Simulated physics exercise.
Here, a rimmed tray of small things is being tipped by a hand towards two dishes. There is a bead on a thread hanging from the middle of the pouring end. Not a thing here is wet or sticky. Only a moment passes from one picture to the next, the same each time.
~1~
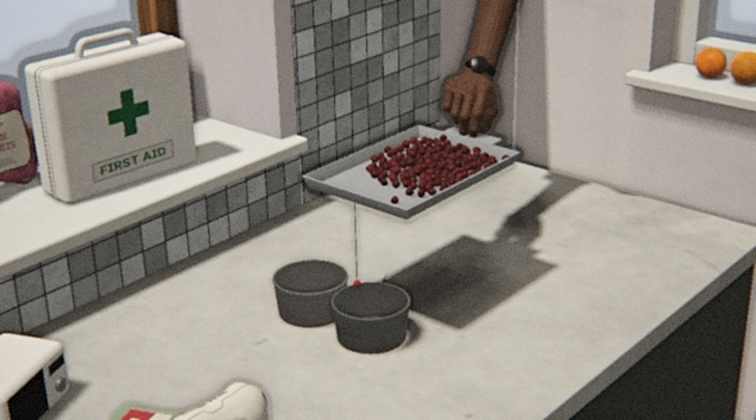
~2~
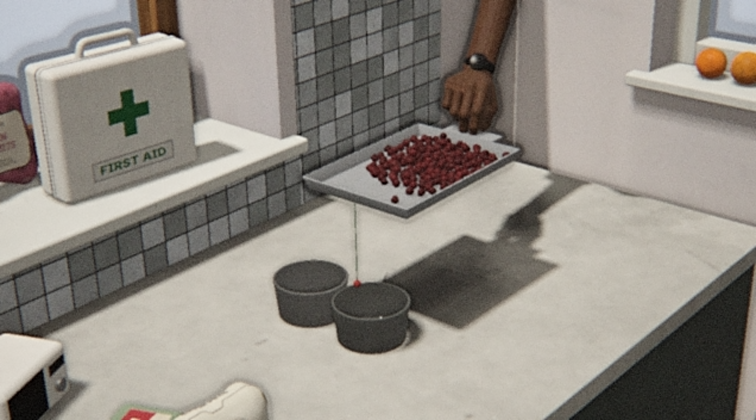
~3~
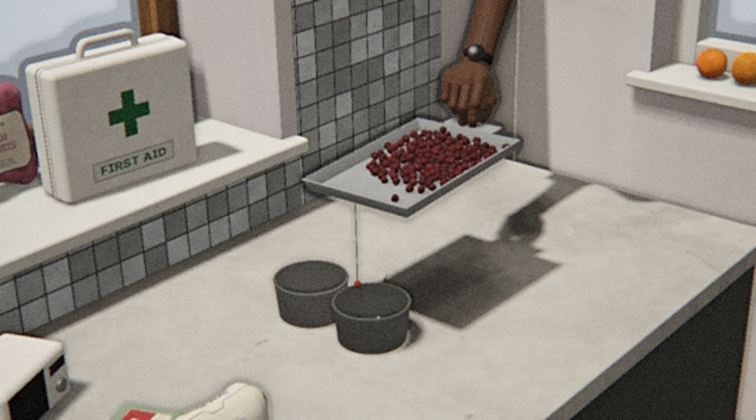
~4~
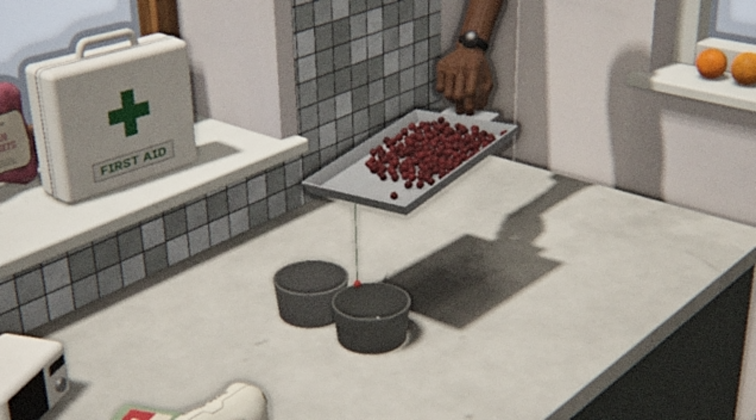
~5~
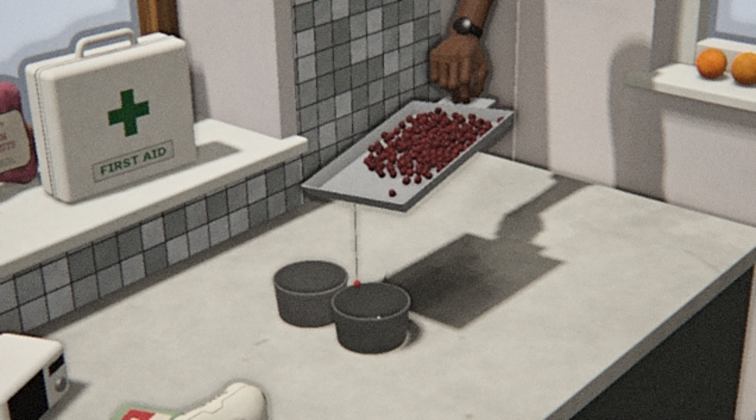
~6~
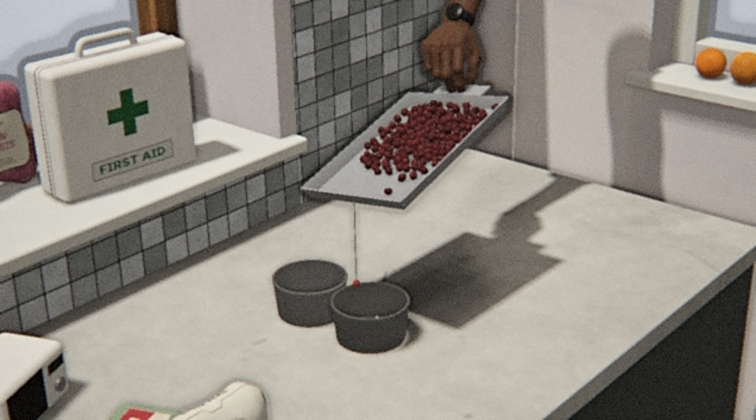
On a pale kitchen counter near a first aid case, a hand holds a gray tray of dark red dried cherries above two dark dishes, then gradually raises the far end, tilting the tray toward its lower left corner.
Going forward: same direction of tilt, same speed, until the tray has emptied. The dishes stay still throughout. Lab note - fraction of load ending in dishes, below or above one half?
Above one half.
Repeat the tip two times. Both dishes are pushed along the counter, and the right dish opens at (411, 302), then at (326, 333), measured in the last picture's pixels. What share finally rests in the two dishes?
You'd get 10 in a hundred the first time and 0 in a hundred the second.
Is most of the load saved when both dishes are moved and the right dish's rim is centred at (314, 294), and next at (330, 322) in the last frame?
Taking the places in turn, it's past half and then shy of half.
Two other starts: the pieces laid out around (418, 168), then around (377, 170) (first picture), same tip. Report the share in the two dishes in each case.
Roughly 80 per cent, and 80 per cent.
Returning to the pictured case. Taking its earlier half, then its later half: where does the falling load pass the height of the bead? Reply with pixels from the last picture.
Early-half point (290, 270); late-half point (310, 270).
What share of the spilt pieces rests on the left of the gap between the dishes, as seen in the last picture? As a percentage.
Estimate: About 100 in every hundred.
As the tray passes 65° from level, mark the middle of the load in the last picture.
Somewhere about (324, 186).
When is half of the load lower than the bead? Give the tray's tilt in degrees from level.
Roughly 90 degrees of turn.
Shortly afterwards, tray tipped steeply; near two thirds on the tray; a little in the left dish; only a few outside both; near a quarter in the air.
Next, tray tipped past a quarter turn; only a few on the tray; only a few in the right dish; near two thirds in the left dish; near a quarter outside both; only a few in the air.
Some moments later, tray tipped past a quarter turn; only a few in the right dish; the bulk in the left dish; near a quarter outside both.
In the end, tray tipped past a quarter turn; only a few in the right dish; the bulk in the left dish; near a quarter outside both.
